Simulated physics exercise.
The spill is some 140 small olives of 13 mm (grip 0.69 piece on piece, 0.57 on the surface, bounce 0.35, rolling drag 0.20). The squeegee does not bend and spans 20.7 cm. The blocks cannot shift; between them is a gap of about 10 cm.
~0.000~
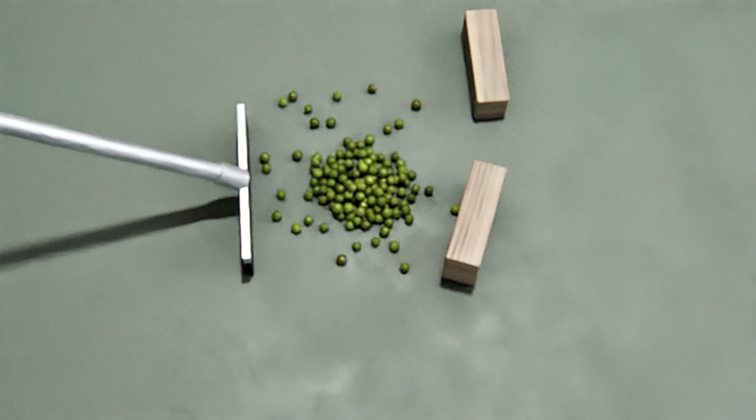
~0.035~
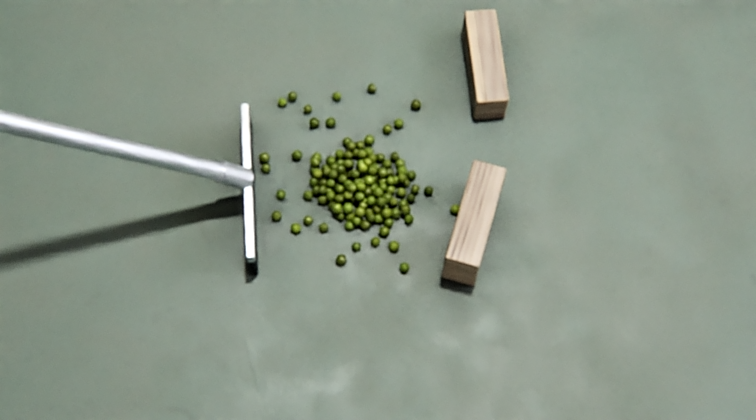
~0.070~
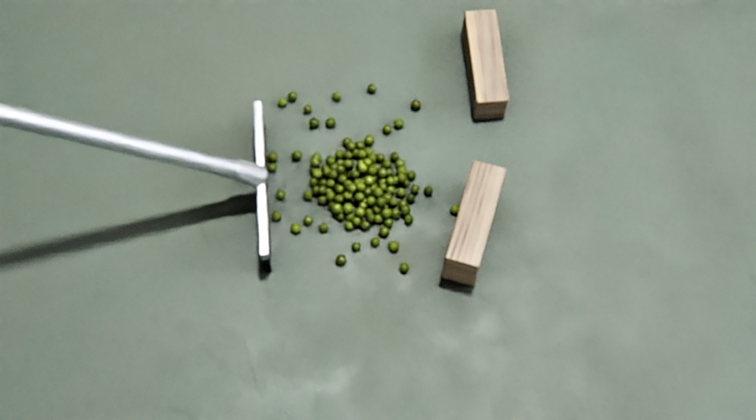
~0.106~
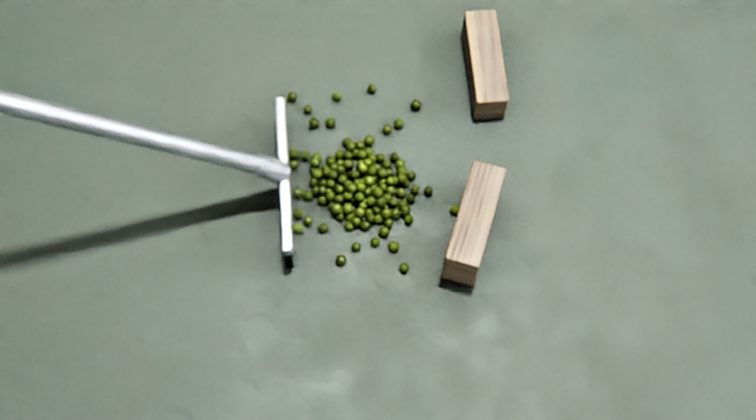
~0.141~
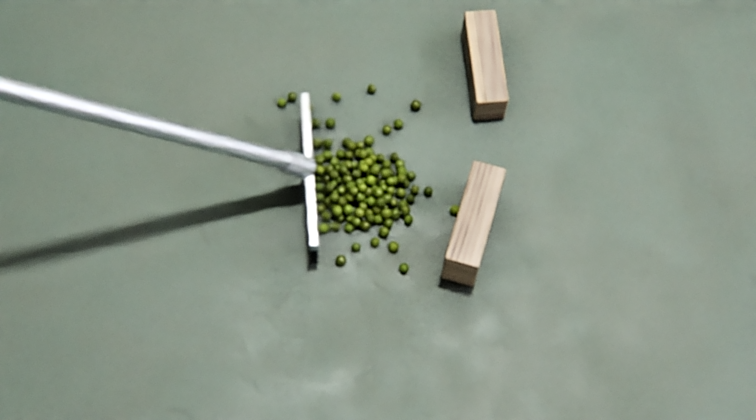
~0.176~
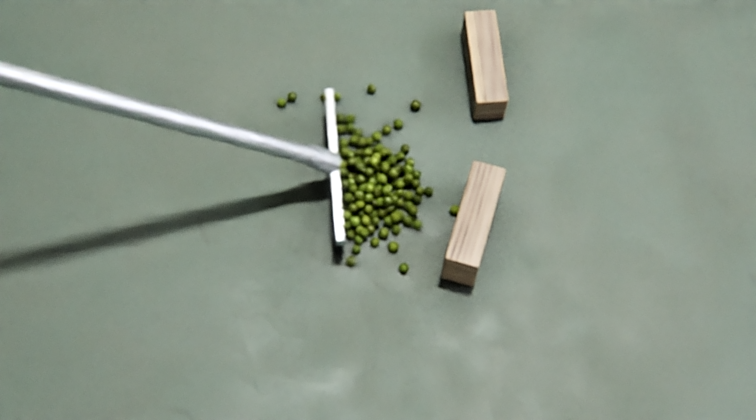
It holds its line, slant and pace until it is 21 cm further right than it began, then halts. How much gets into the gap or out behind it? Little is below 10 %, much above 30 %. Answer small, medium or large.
In or through the gap: Medium.
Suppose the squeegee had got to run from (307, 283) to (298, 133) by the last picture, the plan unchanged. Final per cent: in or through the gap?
Through 0.
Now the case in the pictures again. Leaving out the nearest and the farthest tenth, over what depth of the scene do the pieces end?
Roughly 20 cm.
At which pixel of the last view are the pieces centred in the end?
At about (452, 150).
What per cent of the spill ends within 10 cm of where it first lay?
Roughly 25 per cent.
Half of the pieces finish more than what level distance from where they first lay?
Some 14 cm.
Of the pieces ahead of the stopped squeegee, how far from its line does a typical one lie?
About 5 cm.
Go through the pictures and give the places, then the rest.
The first picture shows squeegee from (247, 258) to (242, 111); moved 0.0 cm; pieces shifted so far, 0; middle of the spill at (358, 183); block at (477, 212); block at (487, 55).
The second picture shows squeegee from (251, 258) to (246, 110); moved 0.6 cm; pieces shifted so far, 0; middle of the spill at (357, 183).
The third picture shows squeegee from (265, 255) to (258, 108); moved 2.2 cm; pieces shifted so far, 2; middle of the spill at (357, 183).
The fourth picture shows squeegee from (288, 251) to (281, 104); moved 5.1 cm; pieces shifted so far, 5; middle of the spill at (357, 183).
The fifth picture shows squeegee from (314, 246) to (305, 100); moved 8.3 cm; pieces shifted so far, 39; middle of the spill at (360, 183).
The sixth picture shows squeegee from (340, 241) to (329, 96); moved 11.5 cm; pieces shifted so far, 122; middle of the spill at (372, 182); block at (476, 213); block at (486, 55). Its speed is about 0.91 m/s, heading 18 degrees away from the viewer.
Then, at 0.30 s, squeegee 21 cm from its start, spill 22 cm wide; held up before the blocks 100 %.
After 0.43 s, squeegee 22 cm from its start, spill 24 cm wide; in or through the gap 20 %, held up before the blocks 80 %.
After 0.54 s, squeegee 22 cm from its start, spill 24 cm wide; in or through the gap 20 %, held up before the blocks 75 %.
In the end, at 0.9 s, in or through the gap 20 %, round the near block 0 %, round the far block 0 %, held up before the blocks 75 %.
